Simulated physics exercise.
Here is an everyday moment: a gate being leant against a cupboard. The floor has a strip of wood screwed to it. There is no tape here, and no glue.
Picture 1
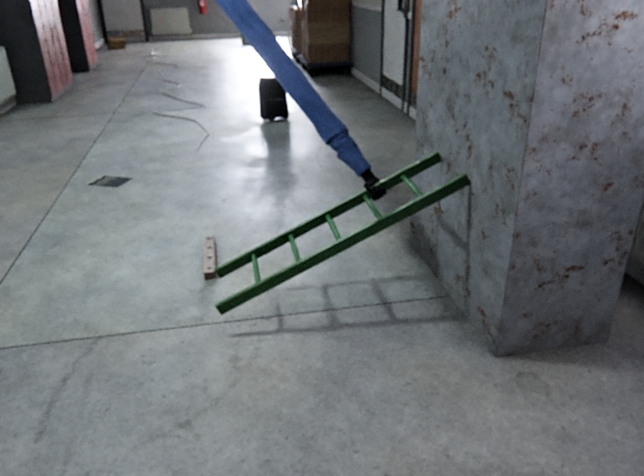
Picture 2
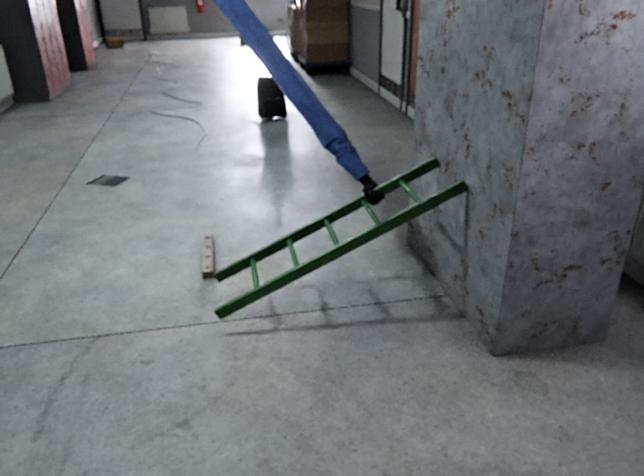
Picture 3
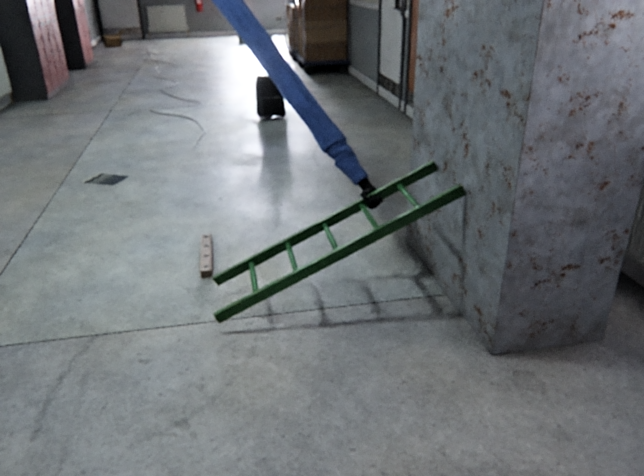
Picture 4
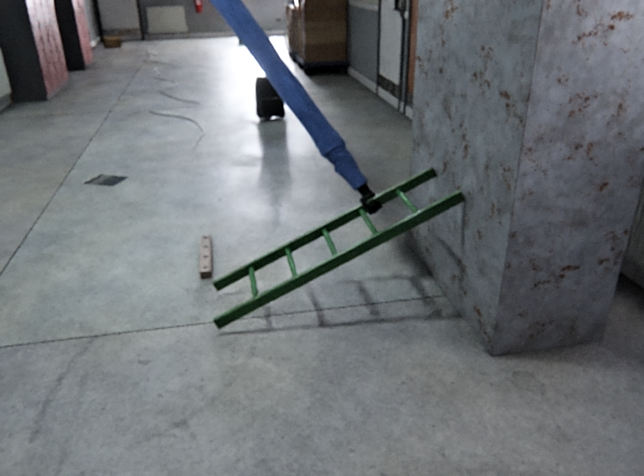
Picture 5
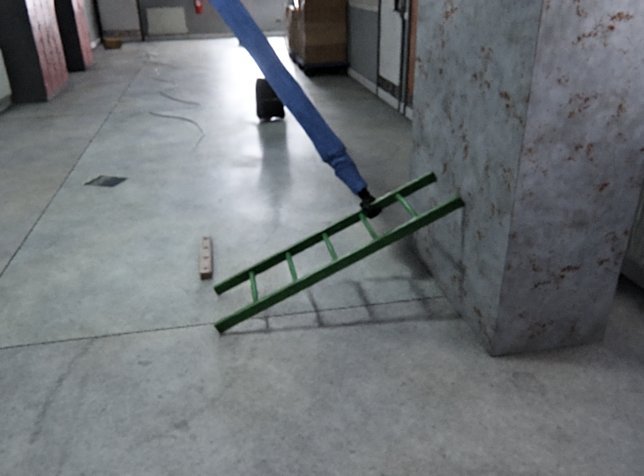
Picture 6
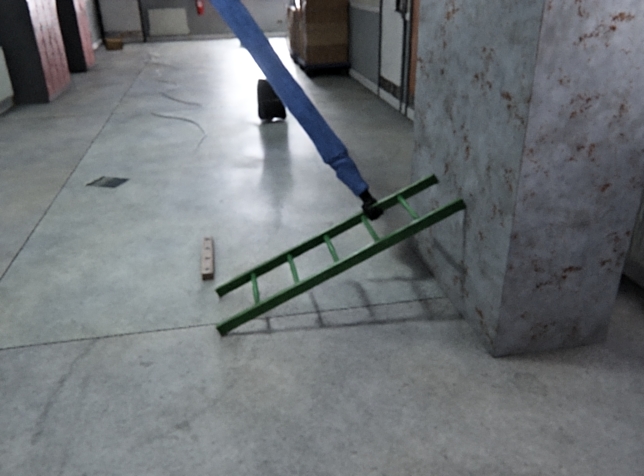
In a wide grey-floored hall, a blue-covered arm held a slanted green frame with crossbars beside a tall, mottled grey block and lowered it slightly, then kept hold as it came to rest.
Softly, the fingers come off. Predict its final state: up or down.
Final state: Down.
Then, 0.28 s later than the last frame, green gate tilted by 17° near (323, 283).
Then, 0.62 s later than the last frame, green gate tilted by 24° near (319, 280).
When it is over, the green gate slips down, near (319, 299).
